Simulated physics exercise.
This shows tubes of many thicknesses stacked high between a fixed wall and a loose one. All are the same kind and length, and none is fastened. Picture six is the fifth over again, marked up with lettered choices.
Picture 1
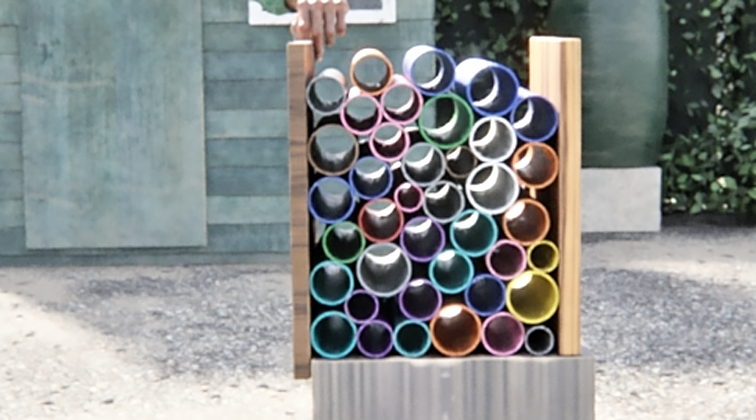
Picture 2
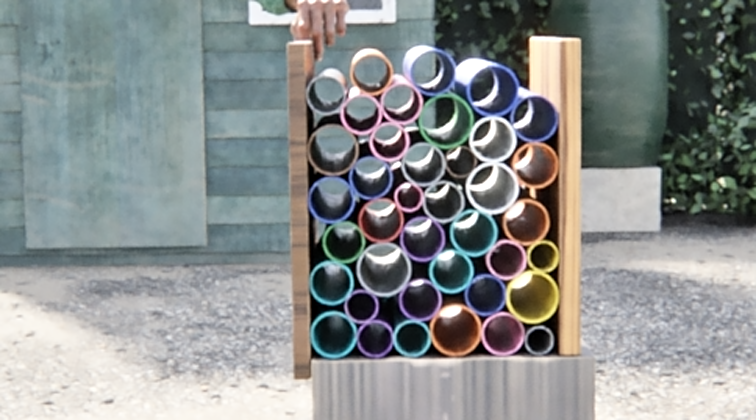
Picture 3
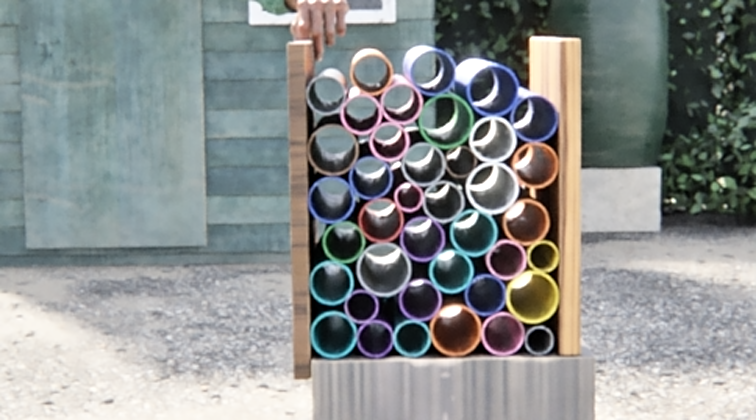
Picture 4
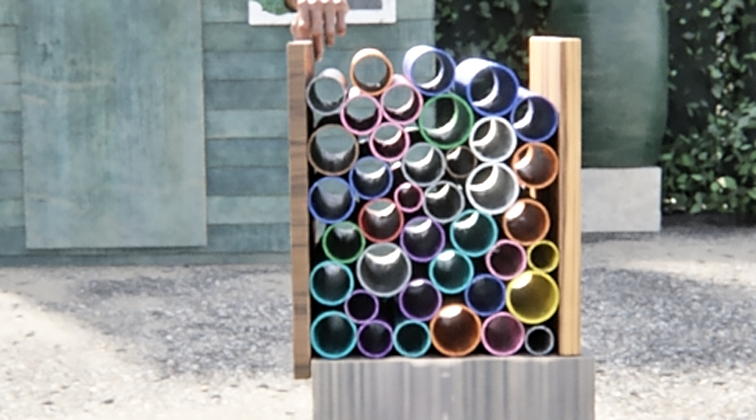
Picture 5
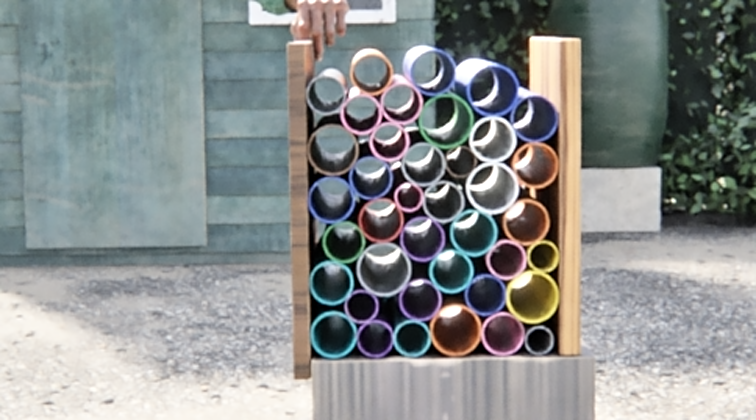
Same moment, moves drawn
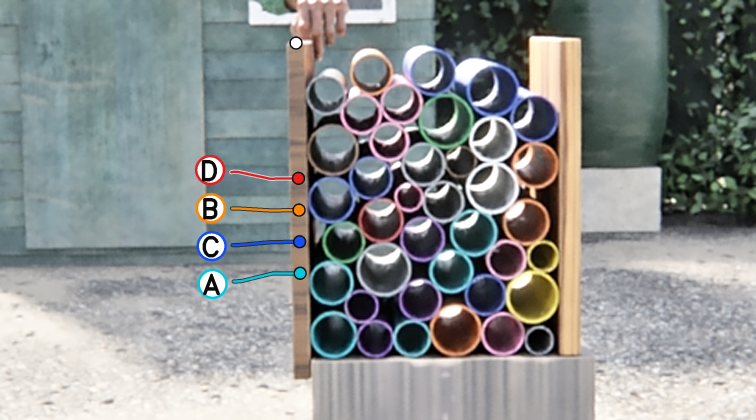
Nothing visibly moves, neither the stacked tubes nor the hand at the top left nor the camera, which looks straight at the open ends from the front. Blue, pink, turquoise, purple, orange, grey and yellow tubes fill the space between two upright wooden boards on a grey base. Behind them are pale sunlit ground, a blue-green plank wall at left and leafy greenery at right.
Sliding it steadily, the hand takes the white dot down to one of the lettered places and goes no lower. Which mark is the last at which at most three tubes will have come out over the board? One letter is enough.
At most to D.
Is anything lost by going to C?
At C: Yes.
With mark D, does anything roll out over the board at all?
Yes, at D.
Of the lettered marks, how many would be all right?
One of them.
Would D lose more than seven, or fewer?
It loses fewer than seven.
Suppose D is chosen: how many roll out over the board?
It comes to one.
On the marked copy, A at (300, 273); B at (299, 210); C at (300, 242); D at (298, 179); the white dot at (296, 43).
Taking D. A third of the way, top of the board (307, 104).
Two thirds of the way, top of the board (308, 174).
When it is over, top of the board (308, 178), one out over the board.
As for the rest, A more than three out over the board; B four out over the board; C more than three out over the board.
